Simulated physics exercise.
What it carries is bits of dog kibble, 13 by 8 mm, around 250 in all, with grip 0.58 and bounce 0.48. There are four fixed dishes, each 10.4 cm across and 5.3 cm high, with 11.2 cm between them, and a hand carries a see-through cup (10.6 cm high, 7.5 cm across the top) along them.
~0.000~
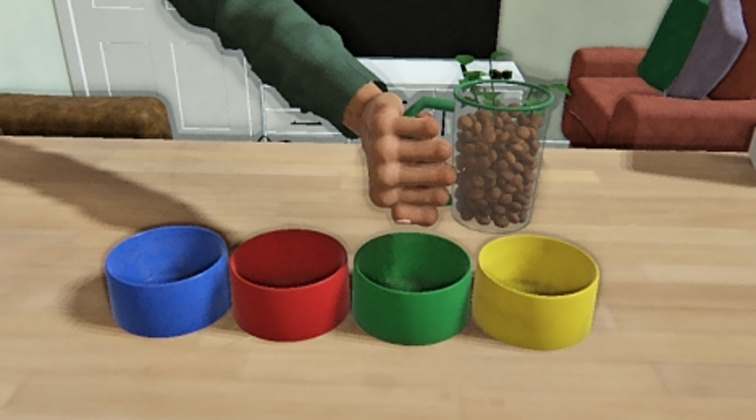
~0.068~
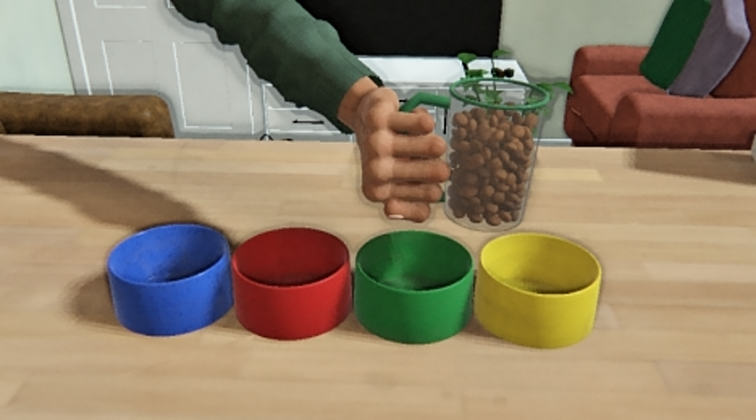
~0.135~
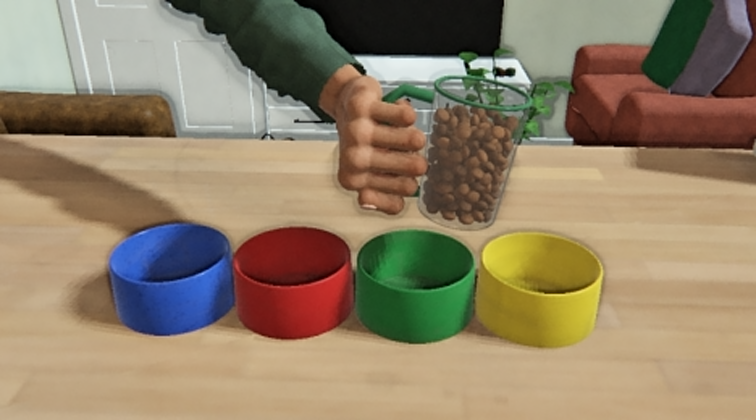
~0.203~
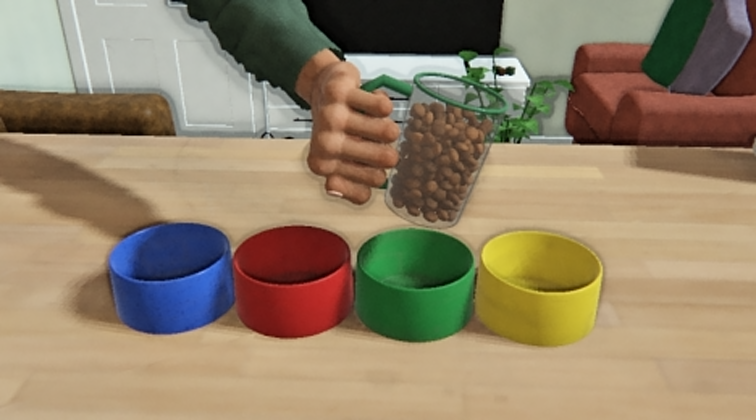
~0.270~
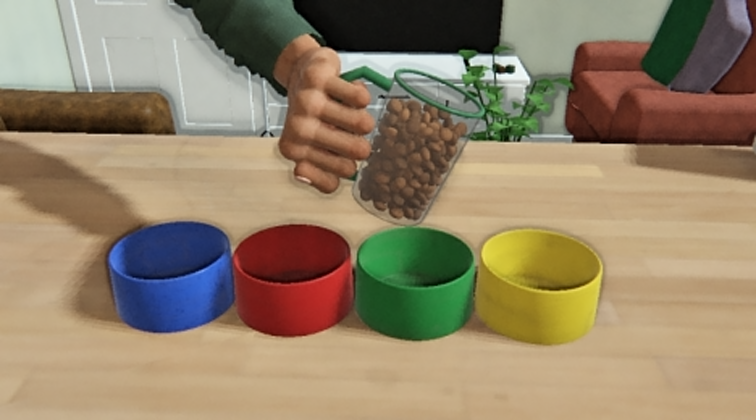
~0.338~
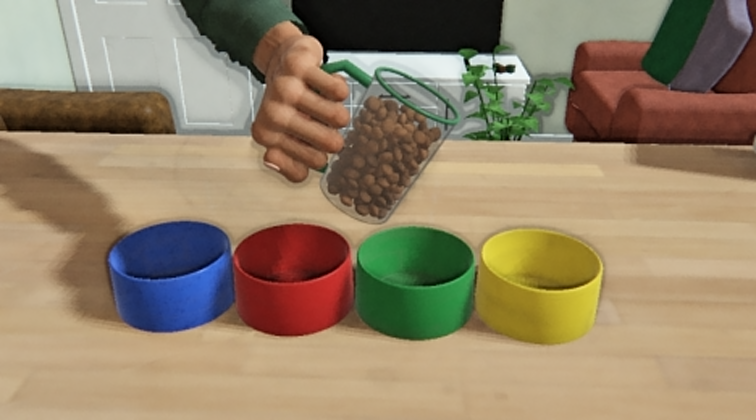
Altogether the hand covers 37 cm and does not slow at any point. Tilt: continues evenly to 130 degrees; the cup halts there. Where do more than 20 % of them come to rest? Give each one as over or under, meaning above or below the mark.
Red: Under, blue: Over, green: Under, yellow: Under, counter: Under.
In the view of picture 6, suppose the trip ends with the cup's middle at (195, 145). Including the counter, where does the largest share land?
The biggest share ends at red.
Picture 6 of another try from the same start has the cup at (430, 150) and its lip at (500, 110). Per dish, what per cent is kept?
You'd end up with red at 10, blue at 90, green at 0 and yellow at 0.
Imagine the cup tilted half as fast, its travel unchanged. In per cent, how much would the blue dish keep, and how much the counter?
Then blue 100 and counter 0.
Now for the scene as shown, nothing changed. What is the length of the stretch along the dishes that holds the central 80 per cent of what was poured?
That stretch measures near 6 centimetres.
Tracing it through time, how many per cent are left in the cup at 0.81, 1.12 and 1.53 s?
100, 90, 10.
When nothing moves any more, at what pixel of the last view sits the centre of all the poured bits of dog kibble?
Once everything settles, the centre is around (170, 273).
Then, at 0.81 s, tilt 77 degrees; cup holds 100 %.
After 1.12 s, tilt 109 degrees; cup holds 90 %, blue 5 %.
After 1.53 s, tilt 130 degrees; cup holds 10 %, blue 85 %.
By 2.1 s all is still; red 0 %, blue 100 %, green 0 %, yellow 0 %, counter 0 %.
